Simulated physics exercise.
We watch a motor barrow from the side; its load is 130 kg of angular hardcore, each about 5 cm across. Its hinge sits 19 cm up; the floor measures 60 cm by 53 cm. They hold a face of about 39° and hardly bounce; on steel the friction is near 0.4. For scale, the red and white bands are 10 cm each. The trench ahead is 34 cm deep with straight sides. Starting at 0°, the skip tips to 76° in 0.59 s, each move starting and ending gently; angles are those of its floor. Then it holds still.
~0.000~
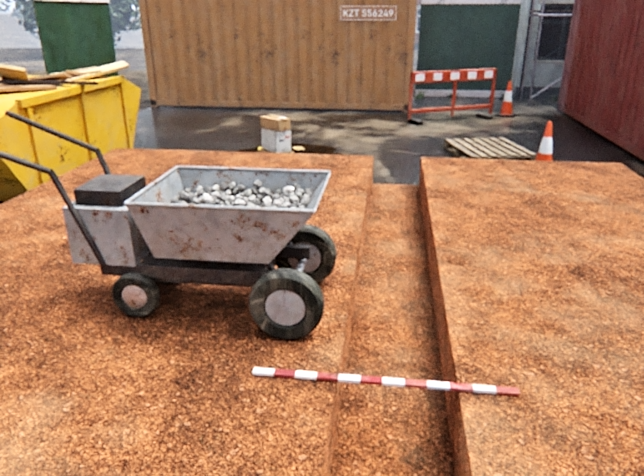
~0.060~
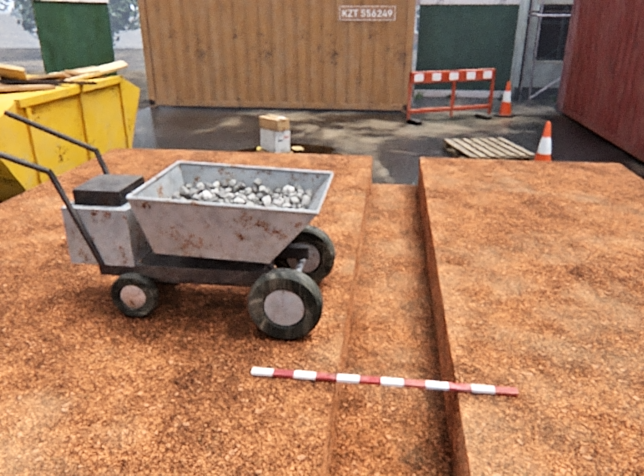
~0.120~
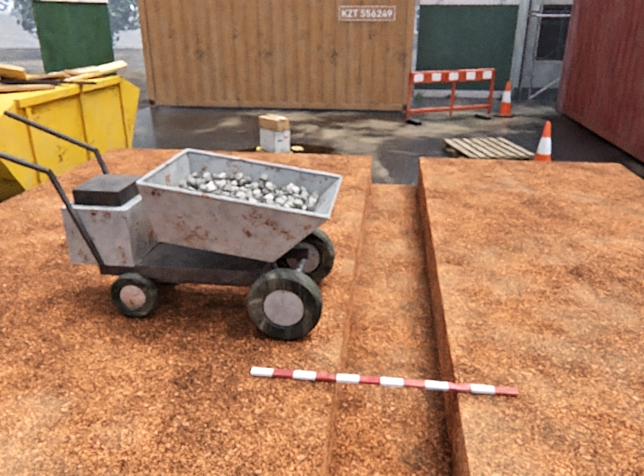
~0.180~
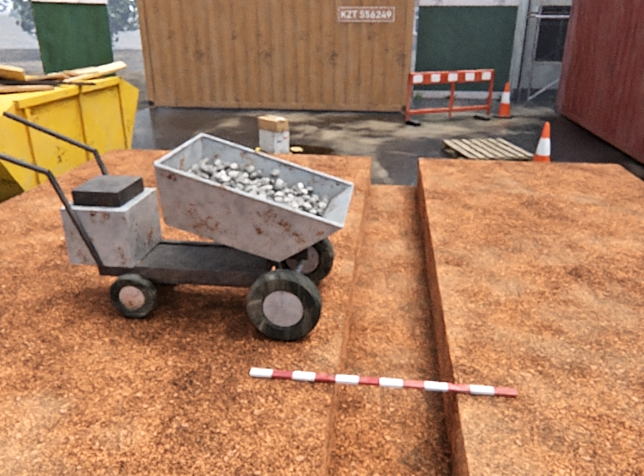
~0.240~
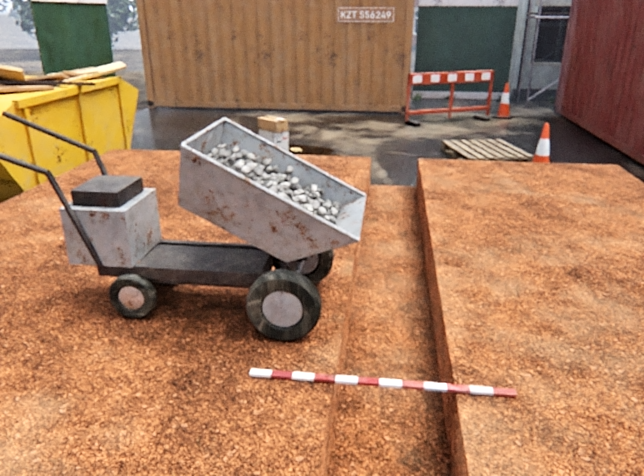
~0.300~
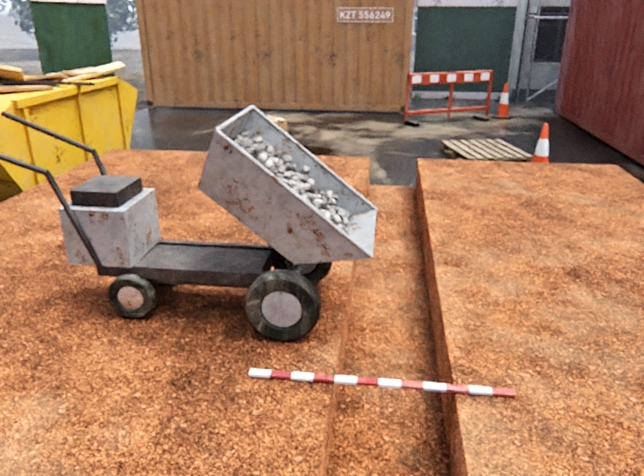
A grey motor barrow's skip full of stones tilts steadily toward the trench at right.
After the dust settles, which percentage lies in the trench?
Close to 64 in a hundred.
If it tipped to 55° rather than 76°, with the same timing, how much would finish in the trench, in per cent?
Then about 25 per cent.
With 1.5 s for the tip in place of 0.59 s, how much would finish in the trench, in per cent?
Then about 95 per cent.
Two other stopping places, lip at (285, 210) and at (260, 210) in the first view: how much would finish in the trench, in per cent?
First some 85, then 95 per cent.
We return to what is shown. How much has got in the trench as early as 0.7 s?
Some 30 per cent.
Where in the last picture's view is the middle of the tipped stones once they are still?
Near (428, 351).
After 0.4 s the floor is at 64°; 100 % in the skip; the foremost stones are at (372, 262).
After 0.7 s the floor is at 76°; 72 % in the skip, 28 % in the trench; the foremost stones are at (449, 314).
After 1.0 s the floor is at 76°; 9 % in the skip, 53 % in the trench, 37 % past the trench; the foremost stones are at (626, 328).
After 3.0 s the floor is at 76°; 0 % in the skip, 64 % in the trench, 36 % past the trench; the foremost stones are past the picture's edge.
